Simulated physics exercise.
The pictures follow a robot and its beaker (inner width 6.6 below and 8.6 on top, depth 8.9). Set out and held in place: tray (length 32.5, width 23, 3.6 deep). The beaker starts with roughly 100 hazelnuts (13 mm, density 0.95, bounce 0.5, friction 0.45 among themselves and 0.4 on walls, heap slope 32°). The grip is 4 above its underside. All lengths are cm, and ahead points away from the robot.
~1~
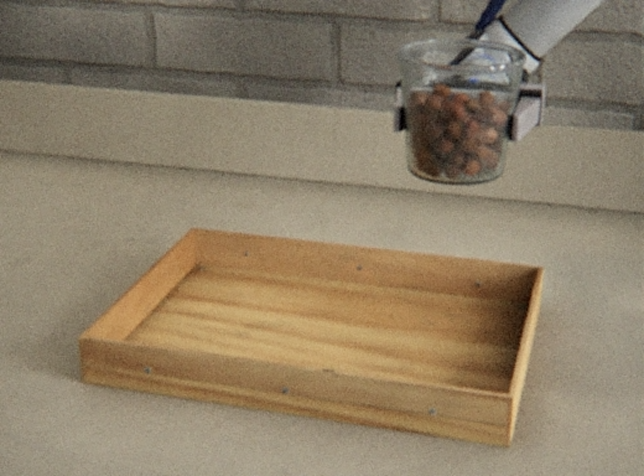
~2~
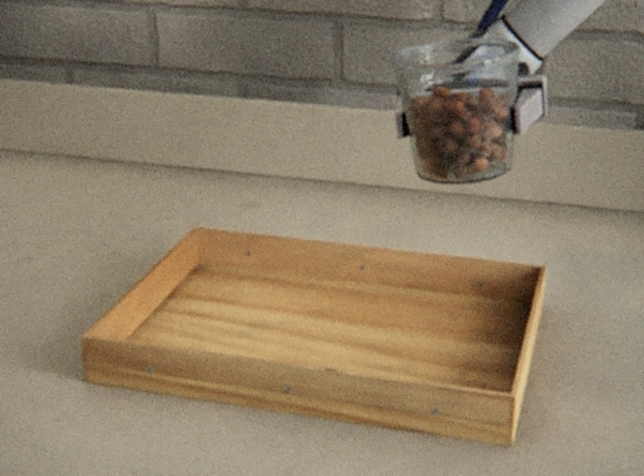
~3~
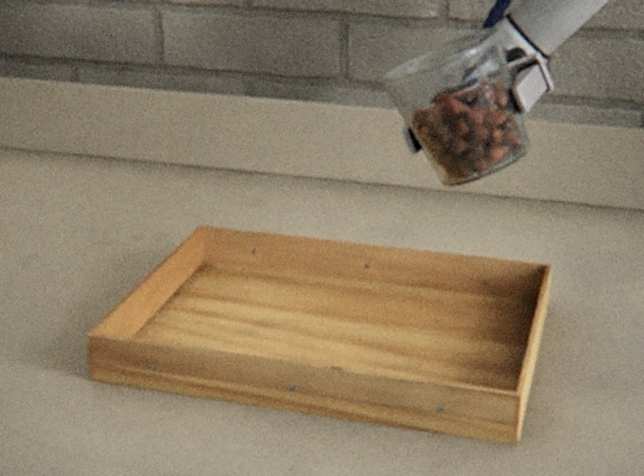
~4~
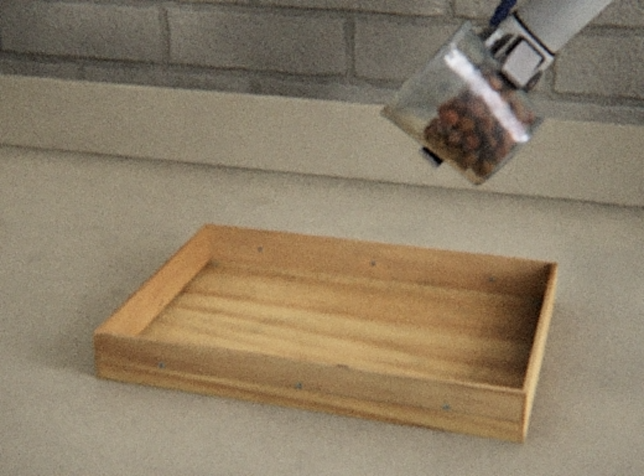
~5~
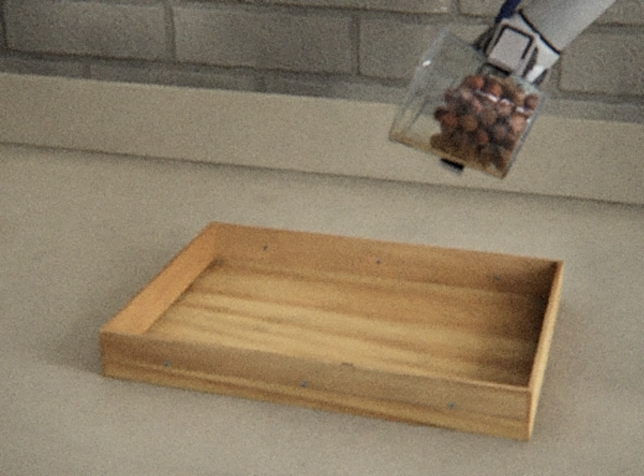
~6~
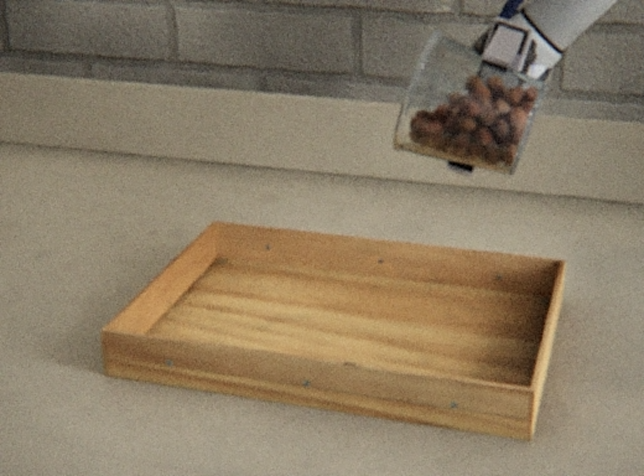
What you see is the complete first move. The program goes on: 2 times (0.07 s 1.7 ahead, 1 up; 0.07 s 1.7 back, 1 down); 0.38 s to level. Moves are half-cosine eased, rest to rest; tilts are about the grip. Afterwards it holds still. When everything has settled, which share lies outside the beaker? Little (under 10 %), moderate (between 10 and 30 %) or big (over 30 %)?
Answer: Big; over 30 % of the hazelnuts finish outside the beaker.
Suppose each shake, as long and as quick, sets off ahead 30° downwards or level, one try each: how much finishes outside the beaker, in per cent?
Some 25 and 40 per cent.
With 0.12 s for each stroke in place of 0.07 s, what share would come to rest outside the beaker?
Then about 20 per cent.
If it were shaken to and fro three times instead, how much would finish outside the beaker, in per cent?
Then about 65 per cent.
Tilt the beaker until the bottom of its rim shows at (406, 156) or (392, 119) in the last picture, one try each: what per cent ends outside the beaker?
About 80 and 20 per cent.
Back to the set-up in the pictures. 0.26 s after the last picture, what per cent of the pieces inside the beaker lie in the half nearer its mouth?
About 80 per cent.
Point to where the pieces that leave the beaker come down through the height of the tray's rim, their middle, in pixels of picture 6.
Around (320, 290).
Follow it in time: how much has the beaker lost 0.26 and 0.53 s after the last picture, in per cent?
In turn: 25, 50.
Then, 0.26 s later, tilted 75° forward, highest piece 21 above the table; 78 in the beaker, 15 in the tray, 10 in flight or on a rim.
Then, 0.53 s later, tilted 20° forward, highest piece 24 above the table; 52 in the beaker, 50 in the tray, 1 in flight or on a rim.
Then, 0.86 s later, level, highest piece 21 above the table; 52 in the beaker, 50 in the tray, 1 on the table or floor.
Then, 1.91 s later, level, highest piece 21 above the table; 52 in the beaker, 50 in the tray, 1 on the table or floor.
At rest, 52 in the beaker, 50 in the tray, 1 on the table or floor. That is 50 % outside the beaker.
